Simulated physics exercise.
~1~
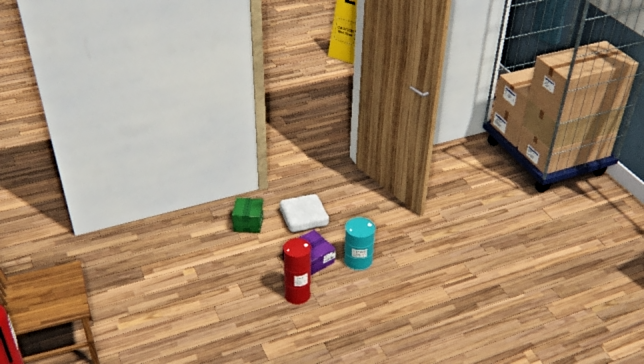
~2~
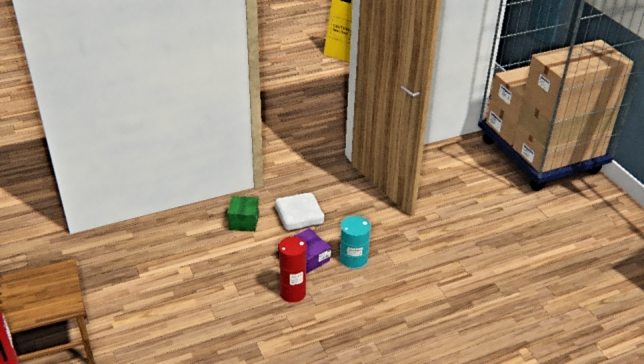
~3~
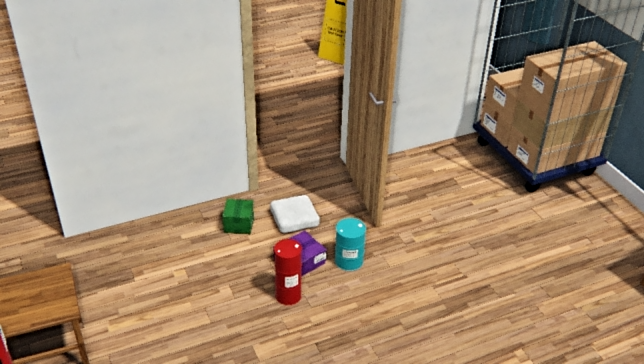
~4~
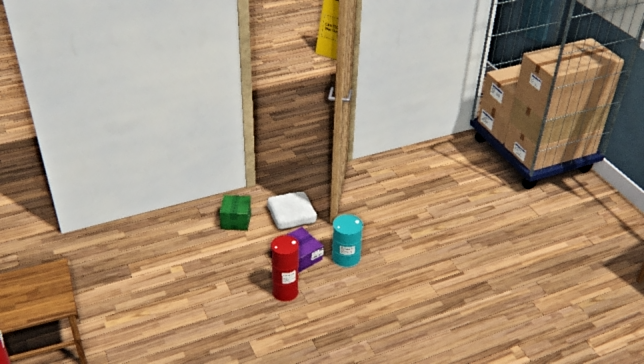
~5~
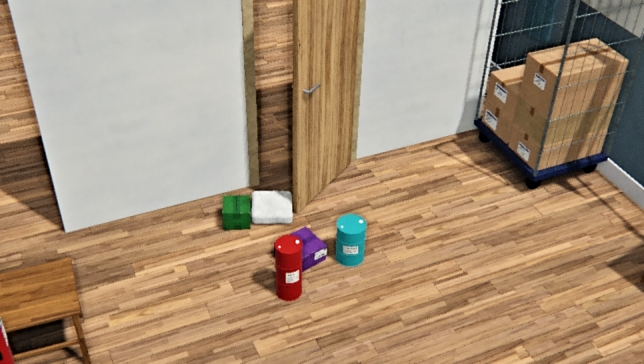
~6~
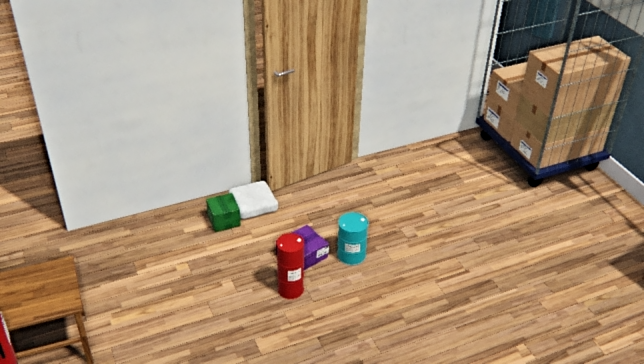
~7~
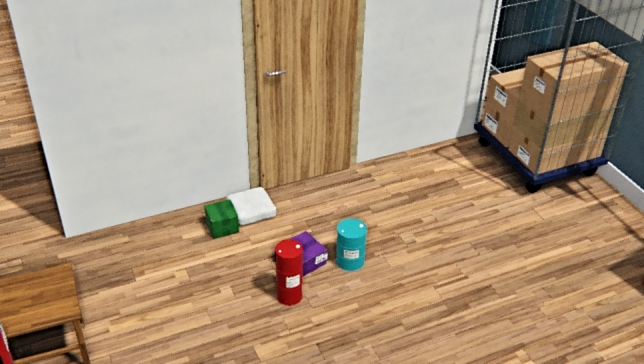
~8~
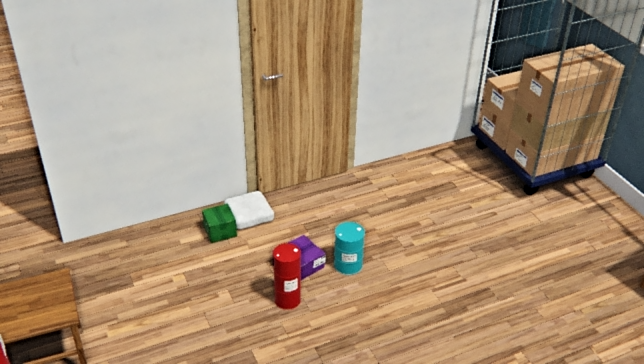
The clip opens on a wooden door standing wide open in a pale wall, with a green parcel, a white cushion, a purple parcel, a red canister and a turquoise canister on the floor nearby. A loaded cage trolley of cardboard boxes stands to the right. The door swings steadily toward its frame, with nobody in view. As the gap narrows, it meets the white cushion and slides it left against the green parcel. Both then shift a little farther left together. The door ends shut in its frame, while the purple parcel and two canisters remain in place.
